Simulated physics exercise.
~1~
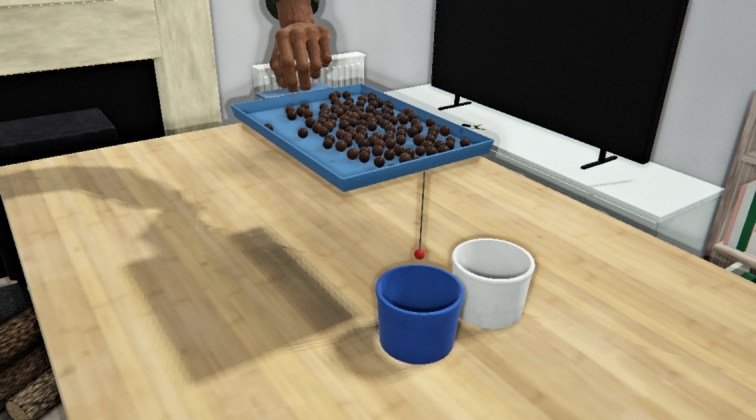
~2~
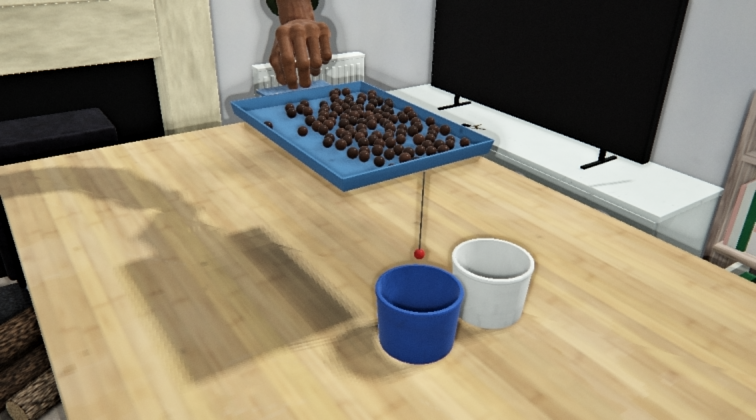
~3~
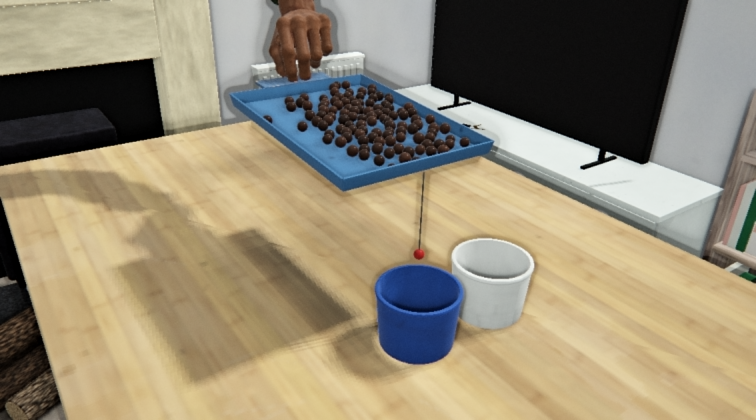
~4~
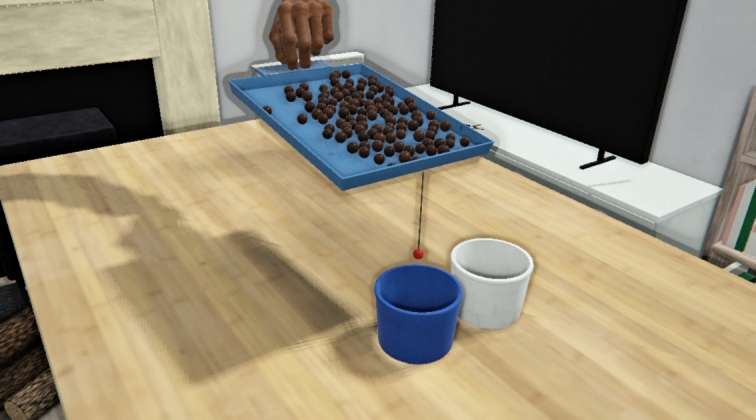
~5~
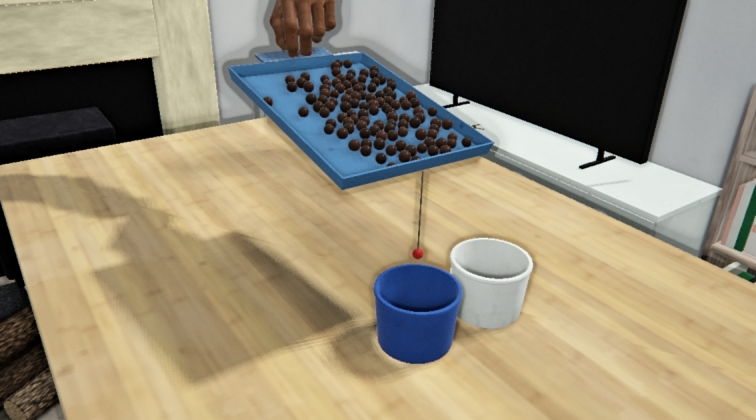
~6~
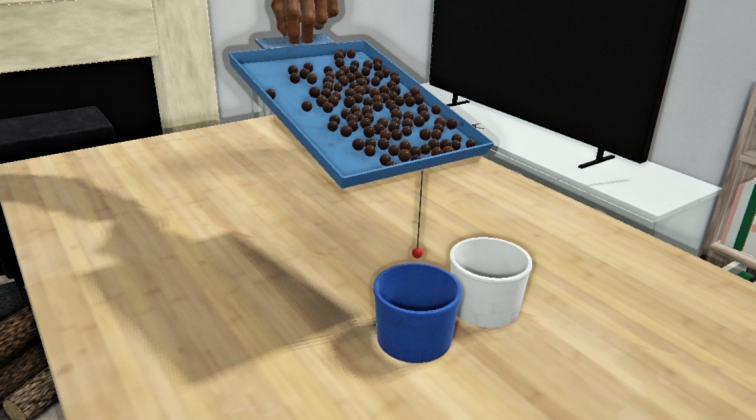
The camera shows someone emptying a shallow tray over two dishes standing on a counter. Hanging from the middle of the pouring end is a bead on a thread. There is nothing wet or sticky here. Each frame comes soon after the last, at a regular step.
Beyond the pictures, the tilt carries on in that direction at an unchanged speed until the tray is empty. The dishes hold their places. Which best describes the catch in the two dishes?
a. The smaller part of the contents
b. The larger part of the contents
Option b: The larger part of the contents.
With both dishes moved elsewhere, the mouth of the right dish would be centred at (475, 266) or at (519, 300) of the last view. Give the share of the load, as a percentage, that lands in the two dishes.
Roughly 70 per cent, and 10 per cent.
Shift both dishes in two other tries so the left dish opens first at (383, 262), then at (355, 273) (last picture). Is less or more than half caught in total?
Well, not up to half at the first spot and not up to half at the second.
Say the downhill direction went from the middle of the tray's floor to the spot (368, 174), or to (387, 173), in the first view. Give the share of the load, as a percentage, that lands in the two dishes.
Somewhere close to 20 % the first time, 30 % the second.
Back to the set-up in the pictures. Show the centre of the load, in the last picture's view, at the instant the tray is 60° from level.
In the last view, the load is centred near (432, 130).
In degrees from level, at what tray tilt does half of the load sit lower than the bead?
I'd say close to 85 degrees.
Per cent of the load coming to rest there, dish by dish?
At the end, 30 percent of the load sits in the left dish and 40 percent in the right dish.
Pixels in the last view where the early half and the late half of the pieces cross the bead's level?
First roughly (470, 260), then roughly (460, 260).
Soon, tray tipped steeply; nearly all on the tray; a stray few in the left dish; a stray few in the right dish; a stray few in the air.
A while on, tray tipped right over; a stray few on the tray; about a quarter in the left dish; about a third in the right dish; about a quarter outside both; a small part in the air.
Towards the end, tray tipped past a quarter turn; about a third in the left dish; about a third in the right dish; about a quarter outside both.
Finally, tray tipped past a quarter turn; about a third in the left dish; about a third in the right dish; about a quarter outside both.
